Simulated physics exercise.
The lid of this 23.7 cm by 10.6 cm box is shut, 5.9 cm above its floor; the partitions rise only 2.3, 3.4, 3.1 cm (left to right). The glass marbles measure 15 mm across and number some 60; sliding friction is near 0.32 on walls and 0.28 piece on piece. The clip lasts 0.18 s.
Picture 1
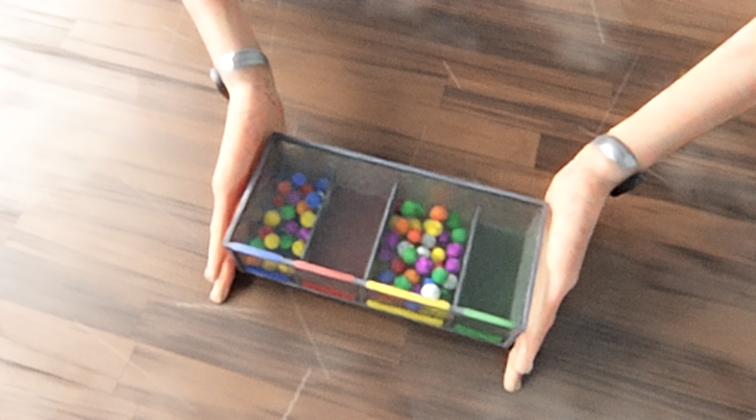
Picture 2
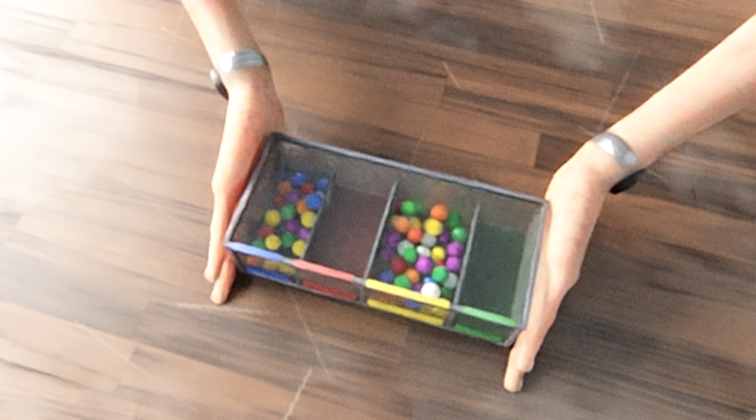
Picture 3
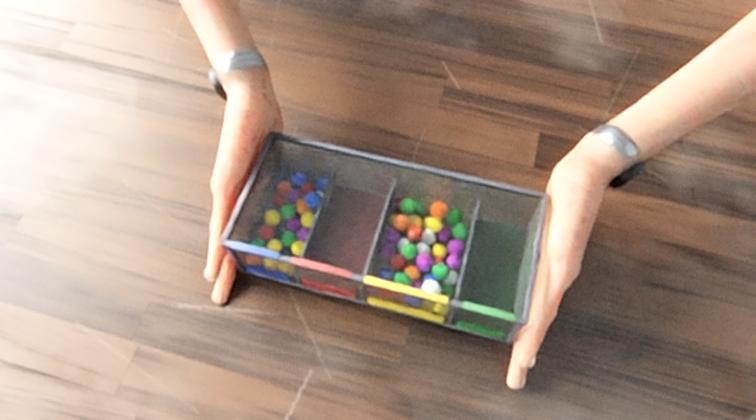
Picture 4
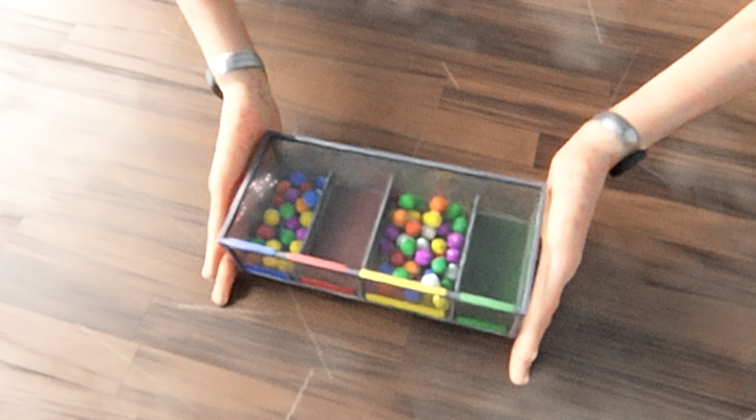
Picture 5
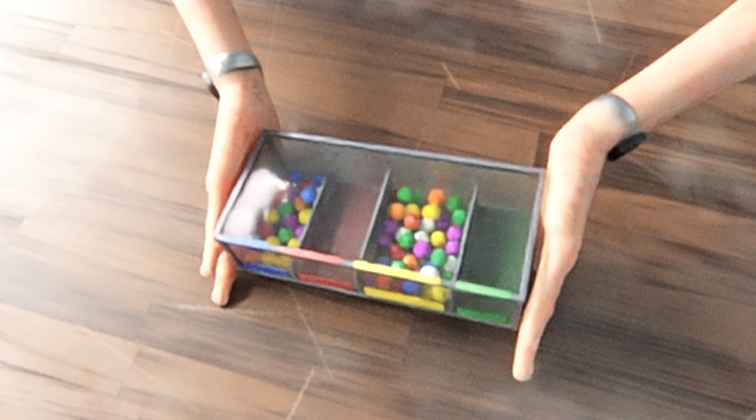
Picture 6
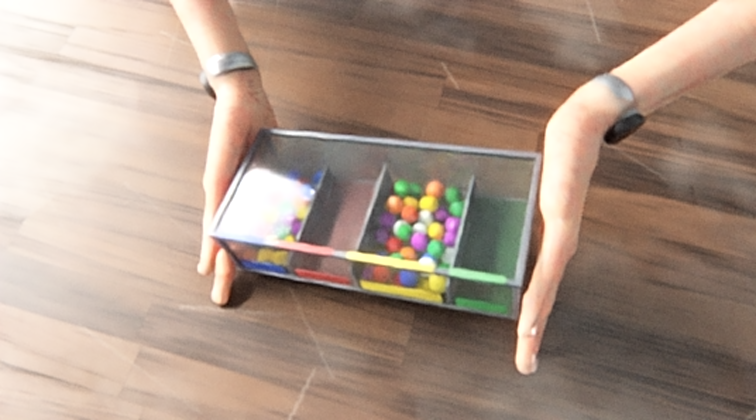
Above a wooden floor, two hands slowly tilt a clear divided box of colourful balls.
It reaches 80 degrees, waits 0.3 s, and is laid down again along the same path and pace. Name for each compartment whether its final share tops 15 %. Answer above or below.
Red: Below, blue: Above, green: Below, yellow: Above.
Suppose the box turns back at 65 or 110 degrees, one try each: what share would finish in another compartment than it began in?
Some 5 and 65 per cent.
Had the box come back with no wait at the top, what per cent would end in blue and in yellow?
Then: Blue 50; yellow 40.
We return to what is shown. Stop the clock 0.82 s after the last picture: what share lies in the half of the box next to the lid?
About 30 per cent.
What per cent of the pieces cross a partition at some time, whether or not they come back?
Roughly 35 per cent.
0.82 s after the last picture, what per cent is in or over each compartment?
Red 10; blue 40; green 0; yellow 50.
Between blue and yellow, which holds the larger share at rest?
The blue compartment.
Then, 0.82 s after the last picture, tilt 80 degrees; red 10 %, blue 40 %, yellow 50 %.
Then, 1.36 s after the last picture, tilt 43 degrees; red 5 %, blue 65 %, yellow 30 %.
Then, 1.96 s after the last picture, tilt 0 degrees; red 5 %, blue 65 %, yellow 30 %.
In the end, red 5 %, blue 65 %, green 0 %, yellow 30 %.
